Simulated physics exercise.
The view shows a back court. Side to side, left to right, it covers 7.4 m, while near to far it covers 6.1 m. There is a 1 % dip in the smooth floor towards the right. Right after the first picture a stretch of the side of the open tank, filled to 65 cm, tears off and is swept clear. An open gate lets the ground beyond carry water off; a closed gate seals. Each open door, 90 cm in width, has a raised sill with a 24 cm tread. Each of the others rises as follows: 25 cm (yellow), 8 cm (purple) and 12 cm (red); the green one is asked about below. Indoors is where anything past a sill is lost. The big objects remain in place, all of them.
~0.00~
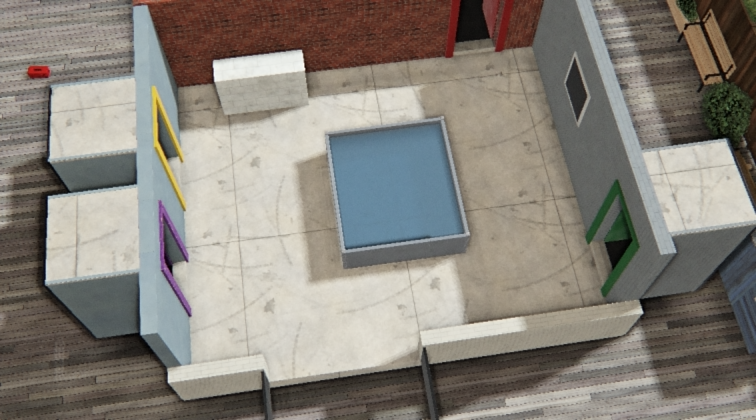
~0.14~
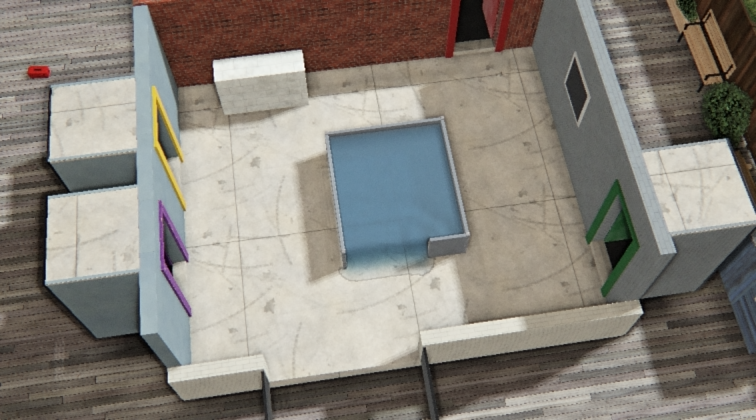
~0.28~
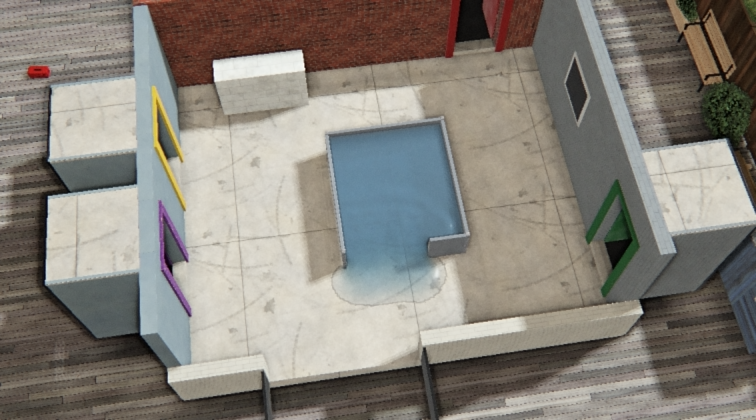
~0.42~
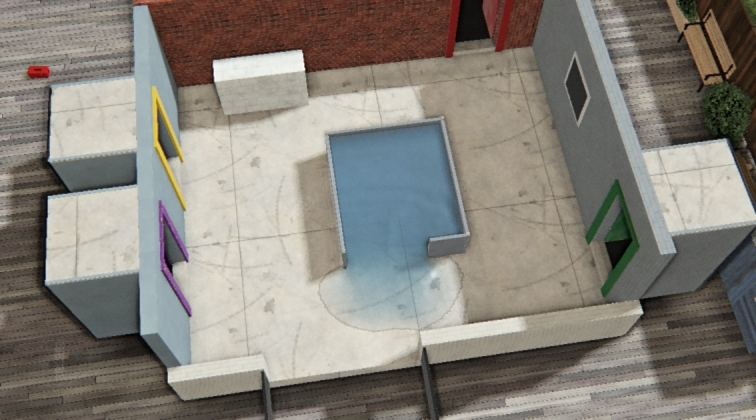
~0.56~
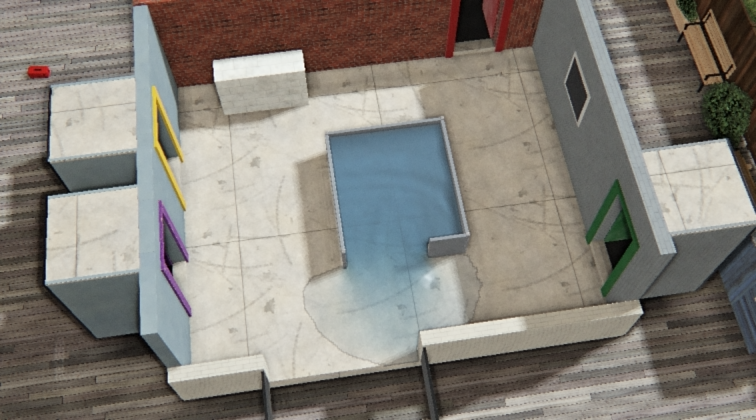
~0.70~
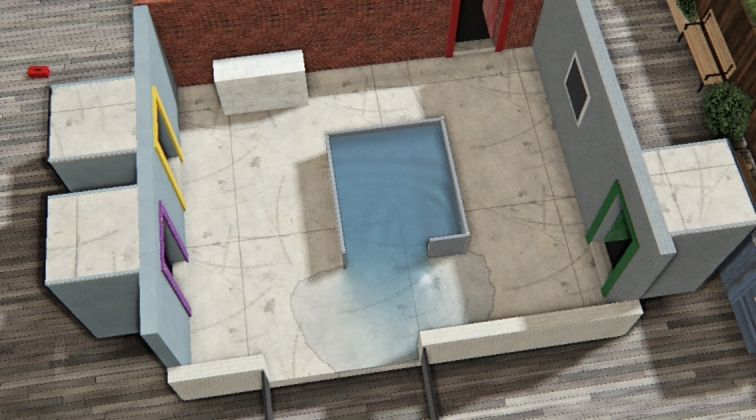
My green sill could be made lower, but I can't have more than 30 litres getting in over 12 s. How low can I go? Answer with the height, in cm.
You could bring it down to roughly 11 cm.
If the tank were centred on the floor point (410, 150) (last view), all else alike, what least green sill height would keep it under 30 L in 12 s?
A minimum of about 16 cm.
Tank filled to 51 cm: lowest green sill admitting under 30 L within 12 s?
Roughly 8.0 cm high.
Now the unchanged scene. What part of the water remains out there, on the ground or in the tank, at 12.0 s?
Roughly 38 per cent of the water.
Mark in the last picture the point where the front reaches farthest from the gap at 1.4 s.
The farthest wet point sits near (562, 326).
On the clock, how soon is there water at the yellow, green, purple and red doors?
Yellow not in the 12 s, green 2.2 s, purple 3.4 s, red 5.5 s.
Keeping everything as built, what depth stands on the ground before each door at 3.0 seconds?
Lab note, cm: Yellow 0; green 17; purple 0; red 0.
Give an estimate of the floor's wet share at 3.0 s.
About 30 per cent.
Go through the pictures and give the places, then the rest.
The first picture shows still water, 65 cm deep, in the open tank at (395, 184); the green door at (610, 244) is dry.
In the second picture, the gap is at (387, 256), the front 0.2 m out at (356, 277); the back of the open tank holds 65 cm.
In the third picture, the front is at (413, 298), 0.8 m from the gap at (387, 257); 1.2 m2 of floor is wet, 65 cm left at the back.
In the fourth picture, the gap is at (387, 257), the front 1.3 m out at (404, 325); the back of the open tank holds 65 cm.
In the fifth picture, the gap is at (387, 257), the front 1.9 m out at a hidden place; the back of the open tank holds 65 cm.
In the sixth picture, the front is at a hidden place, 1.9 m from the gap at (387, 257); 4.9 m2 of floor is wet, 63 cm left at the back; 2.2 m in a straight line remain to the green door at (610, 244).
After 1.4 s water covers 15 % of the floor, deepest (36 cm) near (422, 346); it has not reached the green door.
After 3.0 s water covers 30 % of the floor, deepest (26 cm) near (420, 336); 17 cm at the green door, 4 litres in over its 12 cm sill.
After 12.0 s water covers 70 % of the floor, deepest (8 cm) near (554, 124); 6 cm at the green door, 23 litres in over its 12 cm sill.
At the green door as built, the water arrived by 2.2 s and peaked near 17 cm at 3.0 s.
Run again over the same 12 s with other heights there, 51 litres in over 9.5 cm, 19 litres over 12.5 cm. The limit of 30 litres is kept from about 11 cm up.
